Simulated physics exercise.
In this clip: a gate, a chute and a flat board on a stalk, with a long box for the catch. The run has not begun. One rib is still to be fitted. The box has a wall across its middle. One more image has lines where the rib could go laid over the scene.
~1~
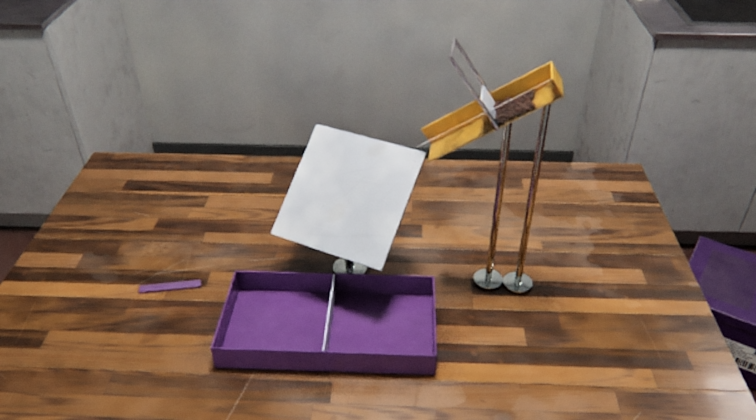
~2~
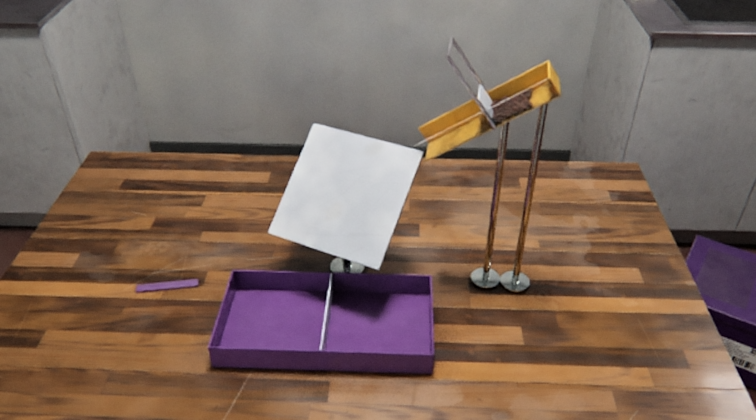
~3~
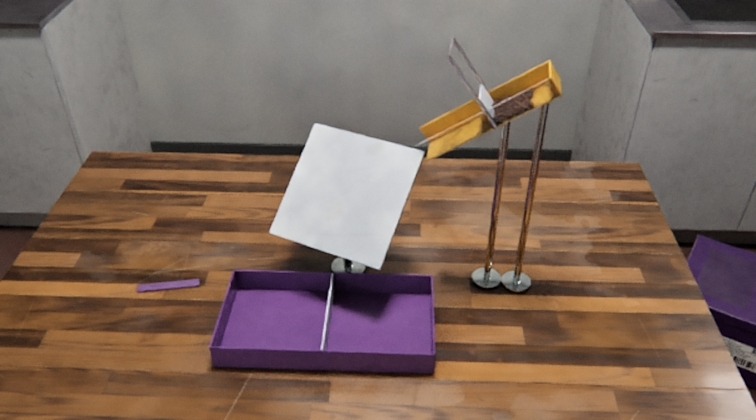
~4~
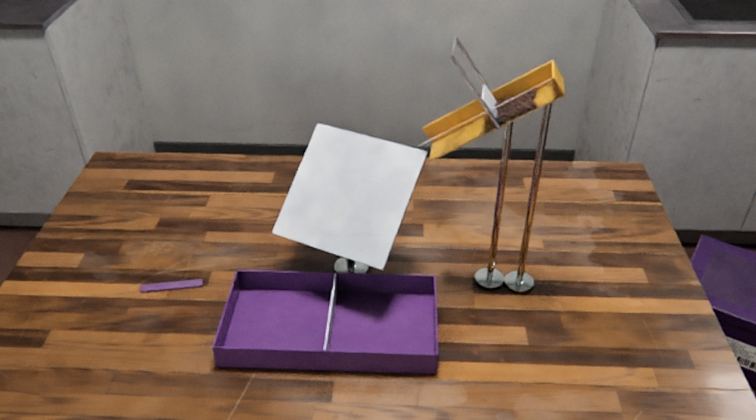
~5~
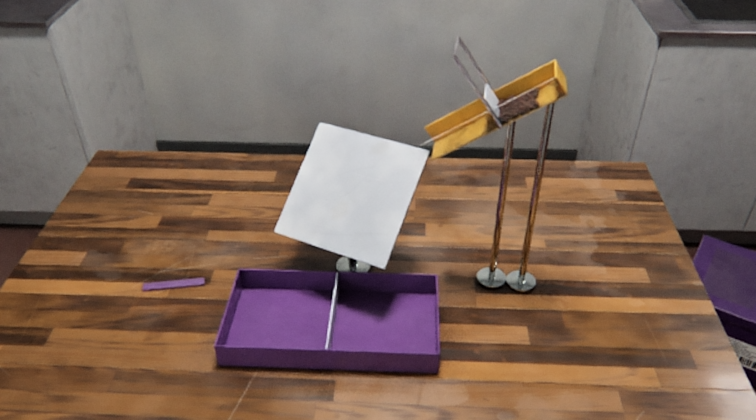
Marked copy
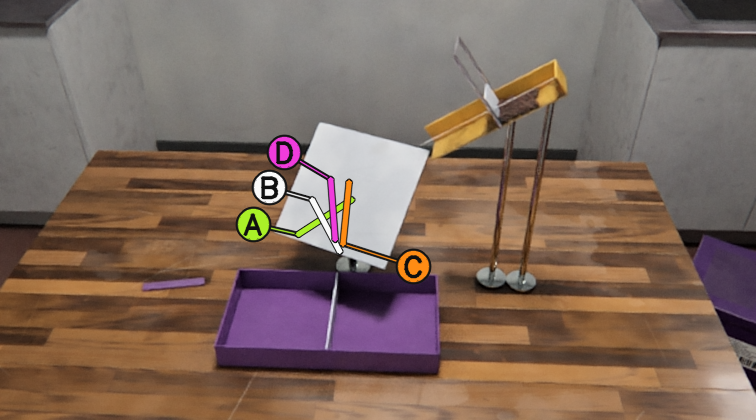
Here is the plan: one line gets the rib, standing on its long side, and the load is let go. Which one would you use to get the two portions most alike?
D.
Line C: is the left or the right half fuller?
Right.
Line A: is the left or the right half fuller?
More lands on the left.
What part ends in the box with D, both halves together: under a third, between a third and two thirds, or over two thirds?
Line D gives over two thirds.
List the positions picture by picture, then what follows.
The first picture shows load behind the gate at (510, 109), allspice berries; lip of the chute at (430, 153), sloping gently.
The second picture shows middle of the board at (344, 193), tilted fairly steeply; middle of its low edge at (321, 251); of its high edge at (367, 137).
The third picture shows front corners of the box at (210, 347) and (434, 354); front end of its middle wall at (322, 351); gate still shut at (483, 96).
The fourth picture shows middle of the load at (511, 108); lip at (431, 152).
The fifth picture shows middle of the load at (514, 108); lip at (433, 151).
On the marked copy, line A from (351, 199) to (298, 234); line B from (312, 199) to (339, 251); line C from (349, 182) to (343, 243); line D from (330, 179) to (335, 239).
Choosing A, of what is caught, nearly all in the left half, a small part in the right.
Choosing B, of what is caught, a small part in the left half, nearly all in the right.
Choosing C, of what is caught, a small part in the left half, most in the right.
Choosing D, of what is caught, about half in the left half, about half in the right.
